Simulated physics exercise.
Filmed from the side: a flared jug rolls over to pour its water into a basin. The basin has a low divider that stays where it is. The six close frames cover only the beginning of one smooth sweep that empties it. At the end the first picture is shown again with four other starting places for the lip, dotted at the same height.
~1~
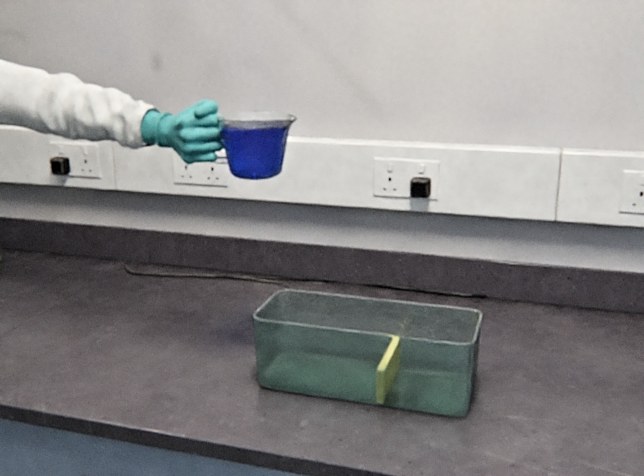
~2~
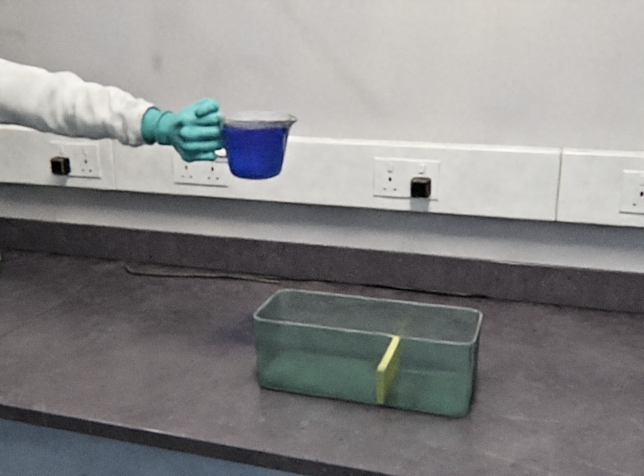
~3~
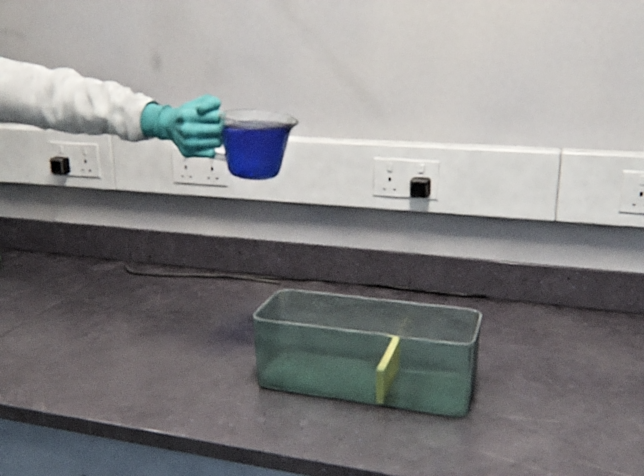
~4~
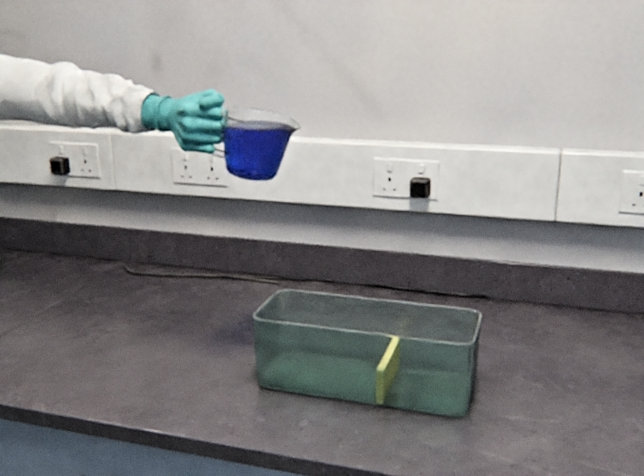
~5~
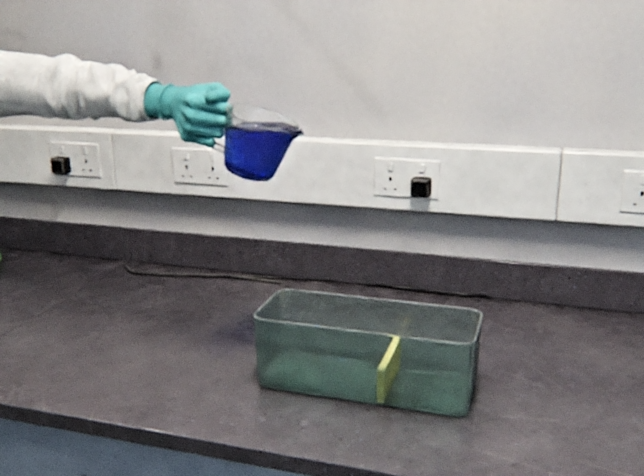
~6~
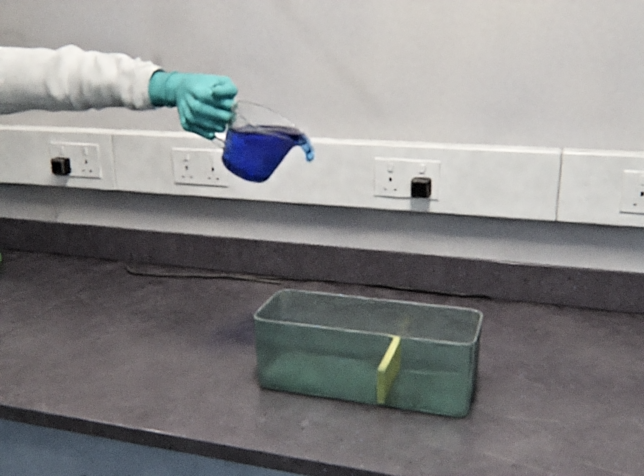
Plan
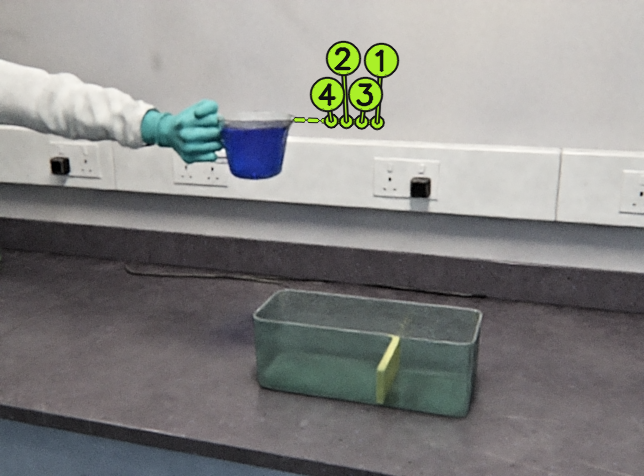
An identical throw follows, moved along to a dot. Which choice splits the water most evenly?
I would pick place 4.
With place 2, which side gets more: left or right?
The right one.
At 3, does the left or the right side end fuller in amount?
More ends on the right.
In lime, 1 at (377, 122); 2 at (346, 121); 3 at (361, 122); 4 at (331, 121).
For place 1, about 5 % ends left of the wall and 91 % right of it; 3 % is lost outside.
For place 2, about 23 % ends left of the wall and 75 % right of it.
For place 3, about 12 % ends left of the wall and 86 % right of it.
For place 4, about 52 % ends left of the wall and 45 % right of it; 3 % is lost outside.
